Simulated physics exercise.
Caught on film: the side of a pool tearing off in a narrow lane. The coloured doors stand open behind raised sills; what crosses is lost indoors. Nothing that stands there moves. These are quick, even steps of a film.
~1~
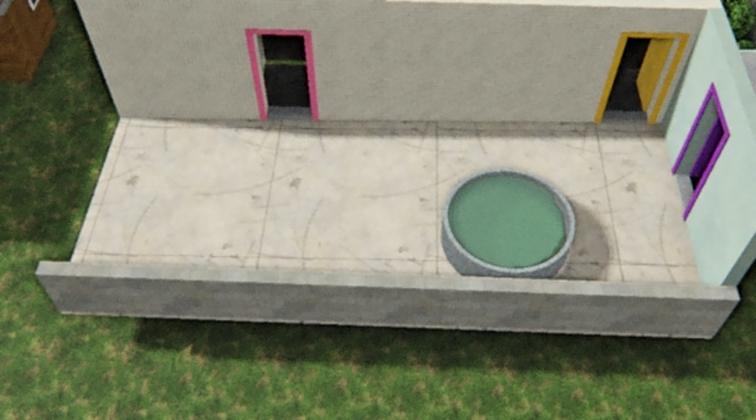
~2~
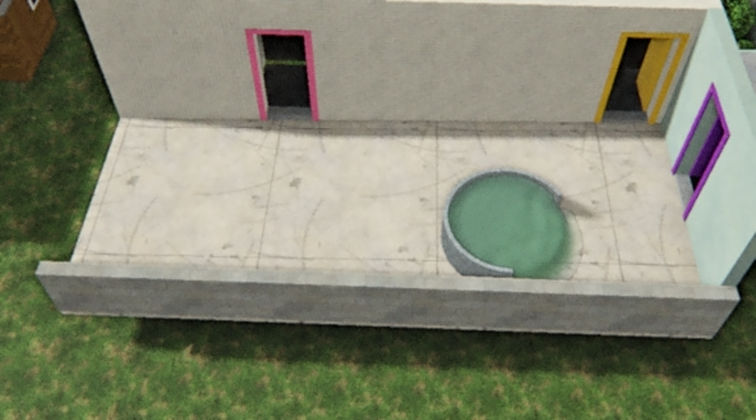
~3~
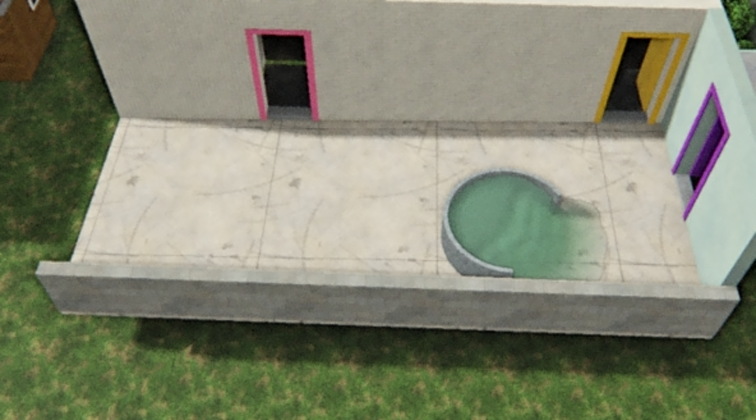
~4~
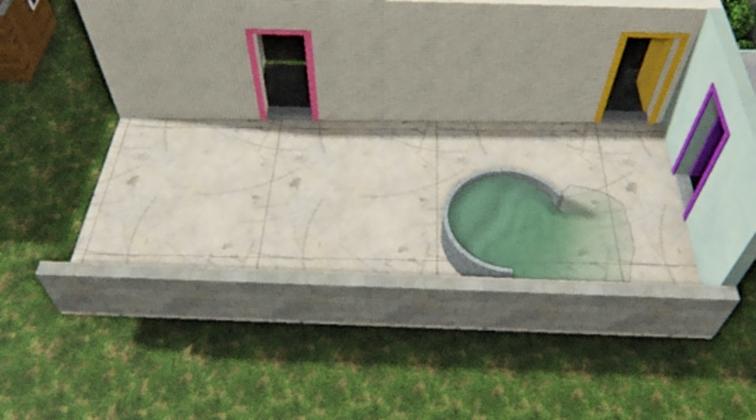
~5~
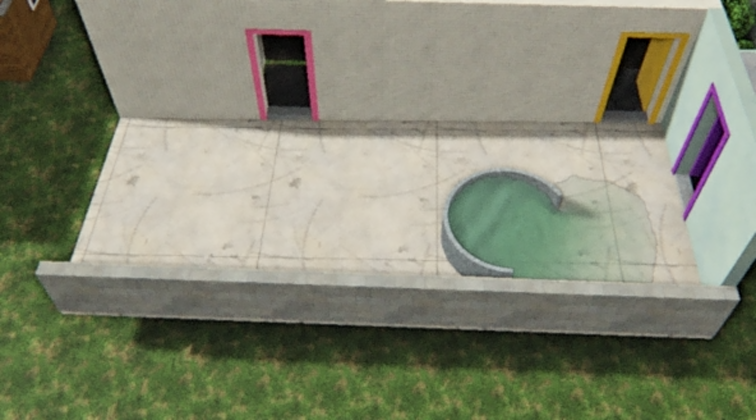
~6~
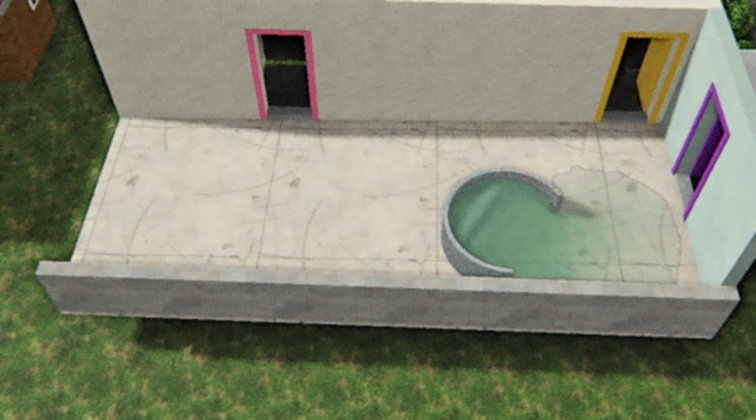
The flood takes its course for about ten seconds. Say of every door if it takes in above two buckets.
The purple door takes more than that; the yellow door takes more than that; the pink door stays under that.
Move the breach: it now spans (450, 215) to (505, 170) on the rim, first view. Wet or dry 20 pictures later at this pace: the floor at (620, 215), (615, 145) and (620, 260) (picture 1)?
As listed: Dry, dry, not flooded.
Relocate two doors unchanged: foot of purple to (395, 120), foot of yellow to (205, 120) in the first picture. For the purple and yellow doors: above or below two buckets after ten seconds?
The purple door keeps below it; the yellow door lets less in.
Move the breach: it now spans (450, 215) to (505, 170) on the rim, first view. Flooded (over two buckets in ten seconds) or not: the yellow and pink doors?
My reading: Yellow door lets less in; pink door lets less in.
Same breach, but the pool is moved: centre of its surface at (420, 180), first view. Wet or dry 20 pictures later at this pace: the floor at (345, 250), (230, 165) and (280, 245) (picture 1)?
In that order: Wet, no water, awash.
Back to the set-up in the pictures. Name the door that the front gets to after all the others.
I say the door marked pink.
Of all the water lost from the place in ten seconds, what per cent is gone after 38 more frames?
Roughly 50 per cent.
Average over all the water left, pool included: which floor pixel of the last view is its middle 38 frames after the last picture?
Roughly at (501, 202).
A moment on, water covers 20 % of the floor; the purple door under two buckets in, the yellow door not reached, the pink door not reached.
Next, water covers 20 % of the floor; the purple door under two buckets in, the yellow door wet at the sill, nothing in, the pink door not reached.
Then, water covers 35 % of the floor; the purple door over two buckets in, the yellow door over two buckets in, the pink door not reached.
Later, water covers 50 % of the floor; the purple door over two buckets in, the yellow door far over two buckets in, the pink door wet at the sill, nothing in.
In the end, water covers 85 % of the floor; the purple door over two buckets in, the yellow door far over two buckets in, the pink door wet at the sill, nothing in.
